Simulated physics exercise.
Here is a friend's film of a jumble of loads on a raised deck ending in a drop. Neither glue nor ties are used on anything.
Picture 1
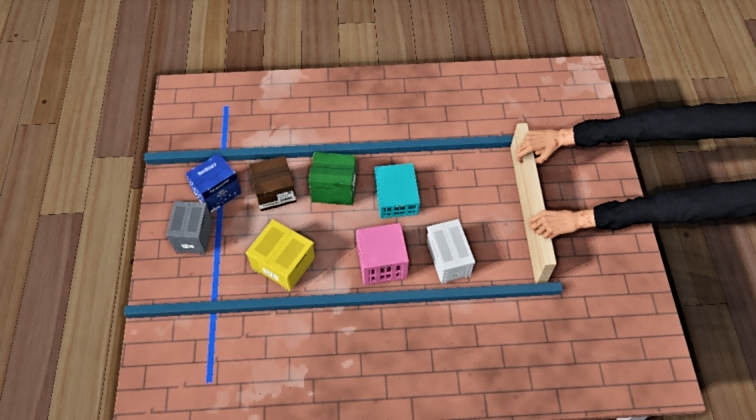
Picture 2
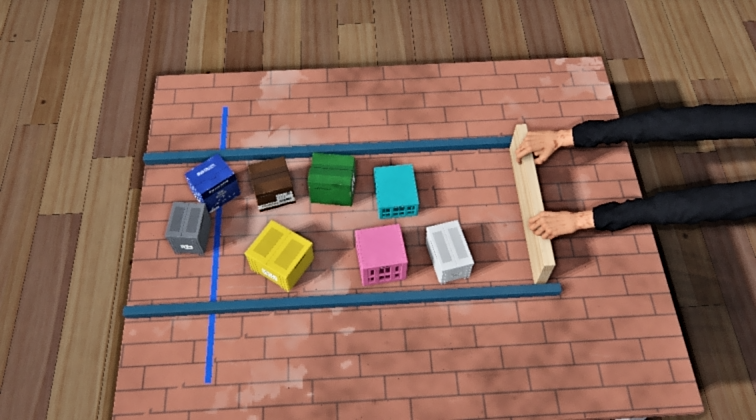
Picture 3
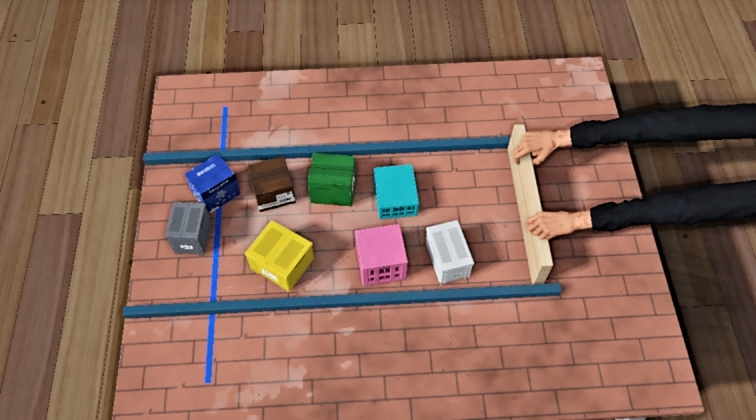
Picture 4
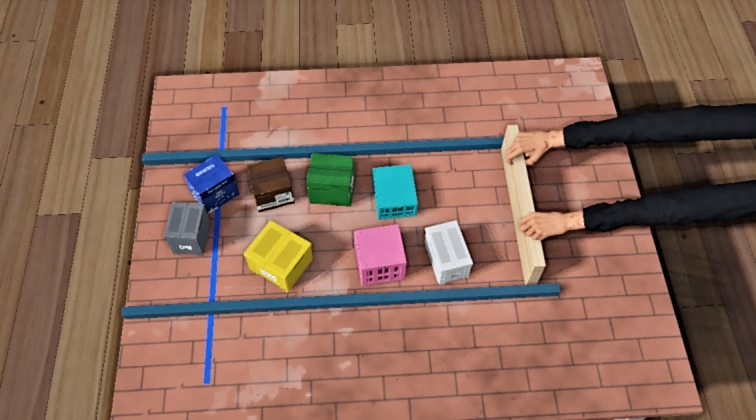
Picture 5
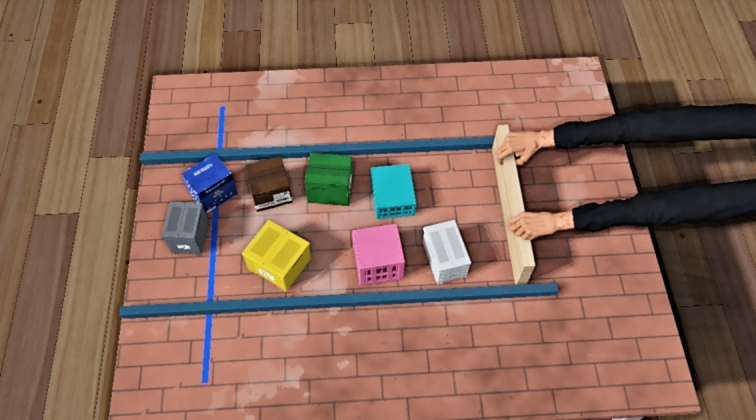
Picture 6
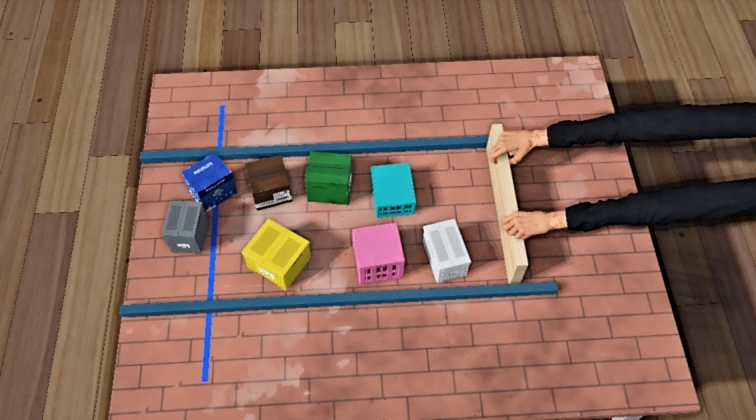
Two hands sliding a wooden plank slightly left between blue rails, toward eight colourful boxes that stay put on a brick-patterned surface.
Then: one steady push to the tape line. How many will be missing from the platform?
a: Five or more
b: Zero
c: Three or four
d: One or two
(c) Three or four.
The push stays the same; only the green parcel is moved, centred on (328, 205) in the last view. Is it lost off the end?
Set there, the object keeps its spot.
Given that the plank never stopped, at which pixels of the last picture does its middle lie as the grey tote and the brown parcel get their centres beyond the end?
(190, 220) and (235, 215), roughly.
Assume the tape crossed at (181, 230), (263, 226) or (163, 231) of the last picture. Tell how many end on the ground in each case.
First 6, then 1, then 6.
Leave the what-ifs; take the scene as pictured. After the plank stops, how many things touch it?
Result: 2 in all.
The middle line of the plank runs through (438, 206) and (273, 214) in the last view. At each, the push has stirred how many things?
I count 1 first and 8 after.
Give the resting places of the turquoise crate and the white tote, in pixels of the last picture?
The turquoise crate ends up near (195, 199), and the white tote near (193, 262).
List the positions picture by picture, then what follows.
Grey tote (191, 229); blue box (214, 184); brown parcel (273, 184); plank (531, 202); tape (219, 229), in the first frame.
Blue box (213, 184); green parcel (333, 180), in the second frame.
Brown parcel (272, 185); yellow tote (281, 256), in the third frame.
Grey tote (189, 229); white tote (447, 253), in the fourth frame.
Blue box (210, 184); turquoise crate (393, 192), in the fifth frame.
Grey tote (187, 228); blue box (210, 183); brown parcel (269, 183); plank (505, 202); tape (214, 228), in the sixth frame.
A little later, none off yet; grey tote at rest near (187, 228); blue box at rest near (210, 183); brown parcel at rest near (269, 183).
Next, none off yet; grey tote at rest near (187, 228); blue box shifted a little near (194, 183); brown parcel shifted about its own width near (239, 183).
Later still, none off yet; grey tote shifted a little near (173, 227); blue box shifted well along near (128, 182); brown parcel shifted well along near (167, 187).
When it is over, the number that fall off is three or four; down, yellow tote, brown parcel and blue box.
